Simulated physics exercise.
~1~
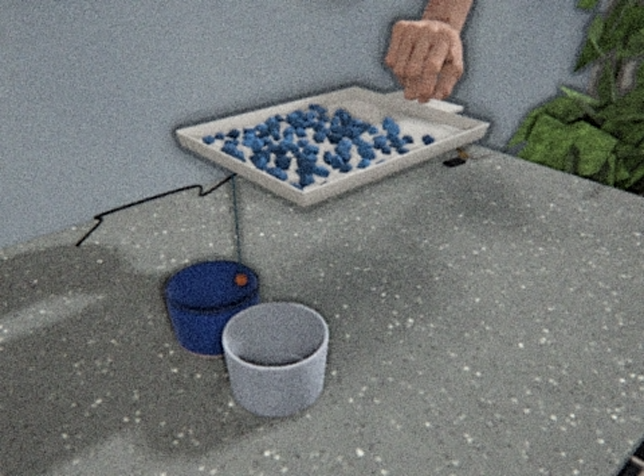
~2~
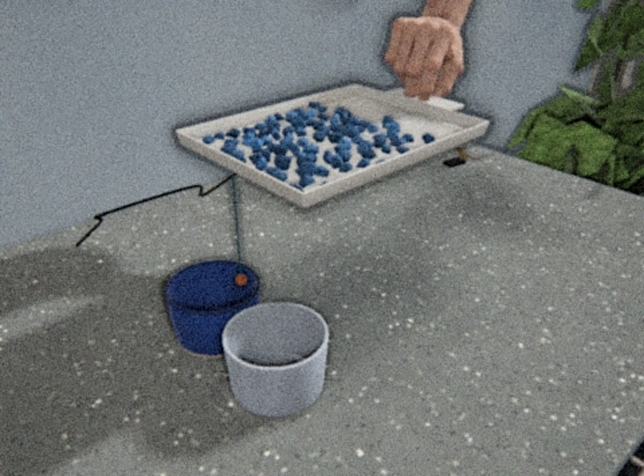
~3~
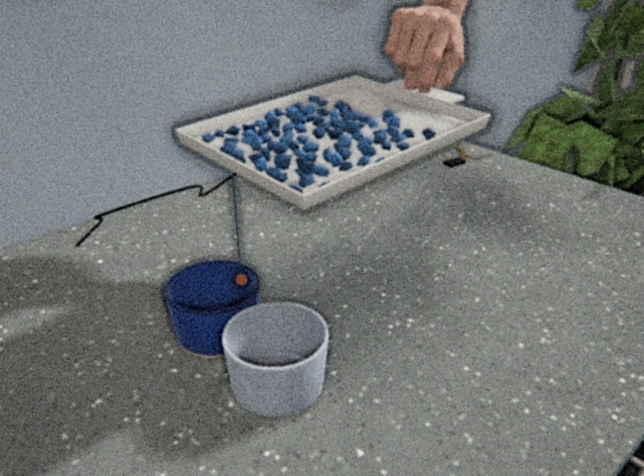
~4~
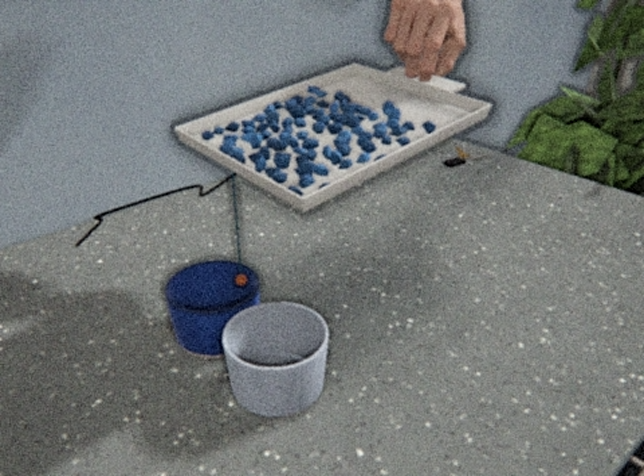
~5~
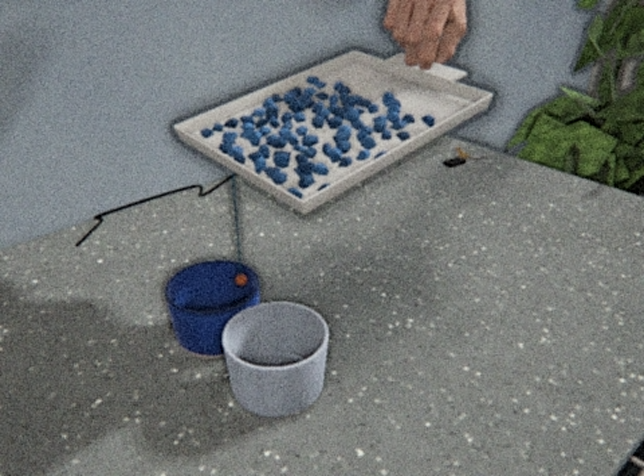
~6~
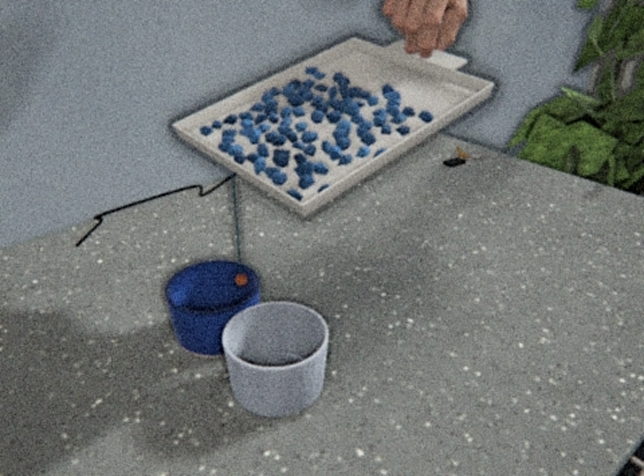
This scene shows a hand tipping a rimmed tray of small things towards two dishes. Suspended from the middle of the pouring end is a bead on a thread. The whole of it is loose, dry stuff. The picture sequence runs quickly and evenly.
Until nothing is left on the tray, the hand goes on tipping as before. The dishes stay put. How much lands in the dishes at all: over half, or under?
Looks like the dishes end up with the bulk of it in the end.
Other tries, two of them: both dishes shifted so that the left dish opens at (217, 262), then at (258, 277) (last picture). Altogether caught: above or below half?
First place: Short of half; second place: Short of half.
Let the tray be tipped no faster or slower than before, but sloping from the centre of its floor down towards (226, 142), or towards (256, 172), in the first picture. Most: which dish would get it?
It would be the left-side one to begin with, and after that the right-side one.
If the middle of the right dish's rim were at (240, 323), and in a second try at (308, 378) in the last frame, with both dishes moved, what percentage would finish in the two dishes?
Roughly 50% first, roughly 60% second.
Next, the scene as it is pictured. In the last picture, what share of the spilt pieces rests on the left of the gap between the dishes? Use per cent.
90 per cent, about.
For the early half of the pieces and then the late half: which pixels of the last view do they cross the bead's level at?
The early half goes through (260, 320), the late half through (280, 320).
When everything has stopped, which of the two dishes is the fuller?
Result: More in the right side.
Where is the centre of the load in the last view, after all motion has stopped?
Around (265, 378), give or take.
Shortly afterwards, tray tipped steeply; the whole lot on the tray.
Next, tray tipped right over; near two thirds on the tray; only a few in the right dish; near a third in the air.
Some moments later, tray tipped past a quarter turn; the bulk in the right dish; near a quarter outside both.
In the end, tray tipped past a quarter turn; the bulk in the right dish; none at all in the left dish; near a quarter outside both.
